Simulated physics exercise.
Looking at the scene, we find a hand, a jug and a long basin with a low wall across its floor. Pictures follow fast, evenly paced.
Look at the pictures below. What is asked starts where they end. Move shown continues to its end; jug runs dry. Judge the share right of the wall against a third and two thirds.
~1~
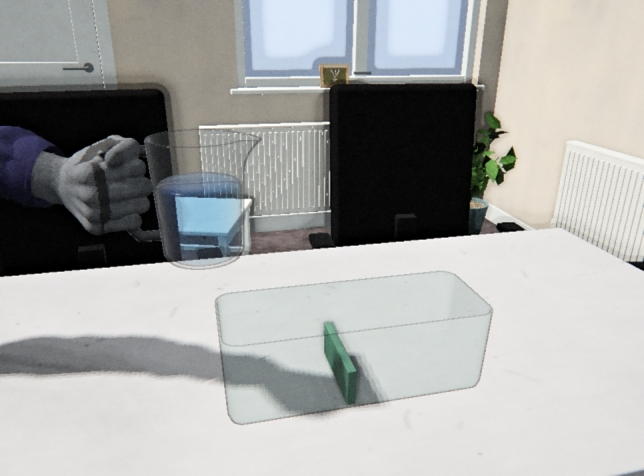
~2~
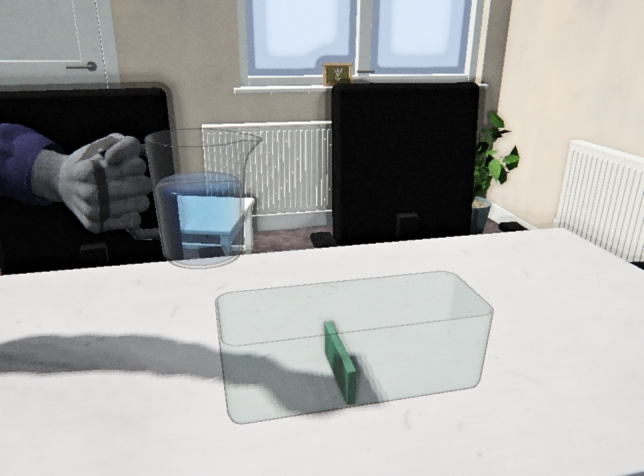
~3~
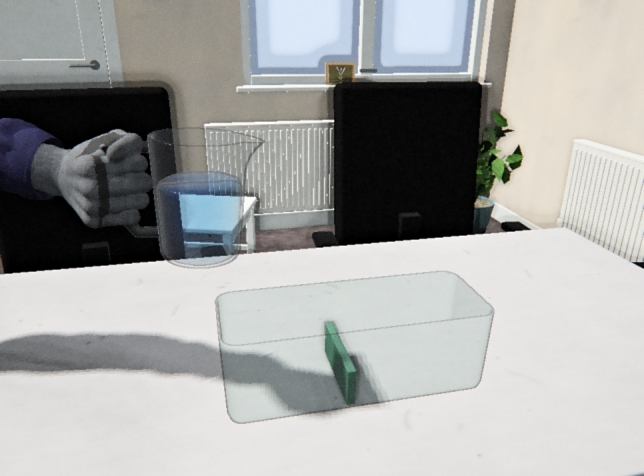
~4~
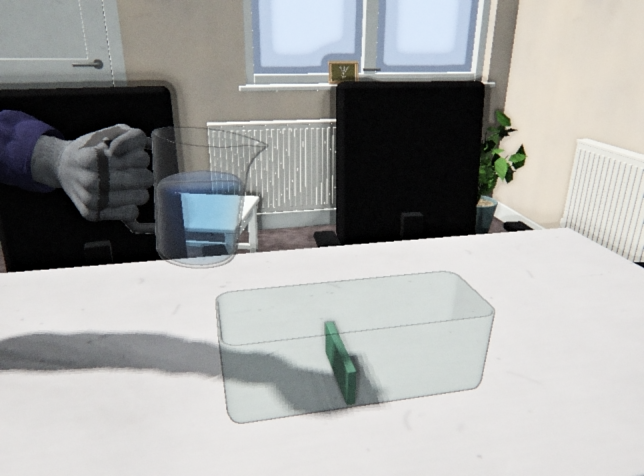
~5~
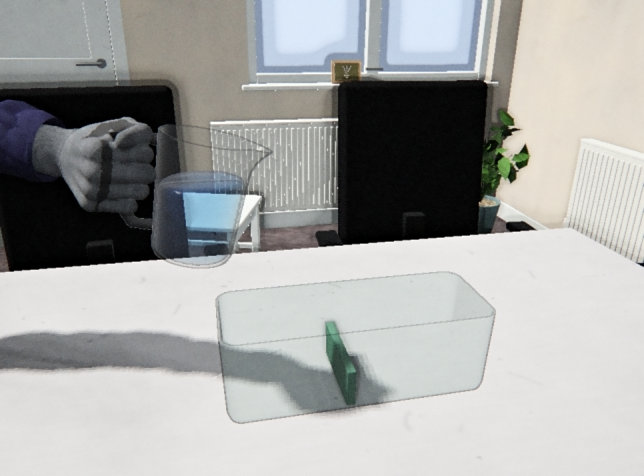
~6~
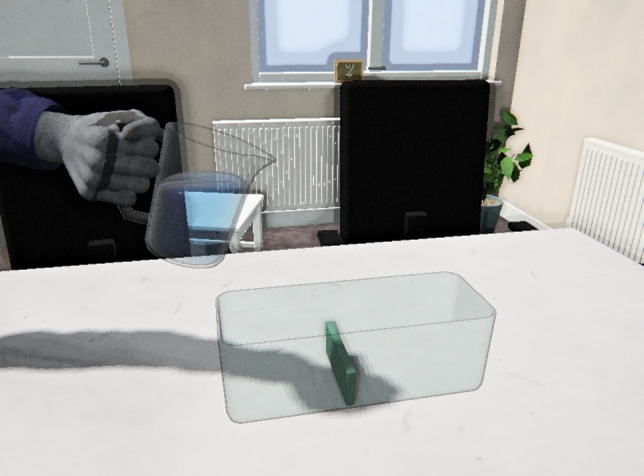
Stays short of a third.
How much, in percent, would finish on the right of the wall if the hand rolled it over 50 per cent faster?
About 5 %.
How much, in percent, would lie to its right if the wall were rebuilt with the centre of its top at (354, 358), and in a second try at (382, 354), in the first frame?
Roughly 10 % and 20 %.
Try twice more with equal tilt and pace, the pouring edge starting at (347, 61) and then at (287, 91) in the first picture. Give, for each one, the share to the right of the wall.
It comes out at around 90 percent and then around 80 percent.
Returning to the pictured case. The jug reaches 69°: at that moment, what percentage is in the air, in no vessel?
10 %.
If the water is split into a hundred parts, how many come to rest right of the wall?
5 % or thereabouts.
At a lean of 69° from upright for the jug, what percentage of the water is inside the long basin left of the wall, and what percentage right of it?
0 per cent left, 0 per cent right.
A moment on, the jug is tipped part way and 92 per cent is still to pour, 0 is left of the wall and 0 right of it.
Next, the jug is tipped on its side and 36 per cent is still to pour, 40 is left of the wall and 2 right of it.
Then the jug is tipped right over and 3 per cent is still to pour, 84 is left of the wall and 4 right of it.
Later the jug is tipped right over and 0 per cent is still to pour, 90 is left of the wall and 5 right of it.
Finally, 90 per cent lies left of the wall, 5 right of it and 4 outside.
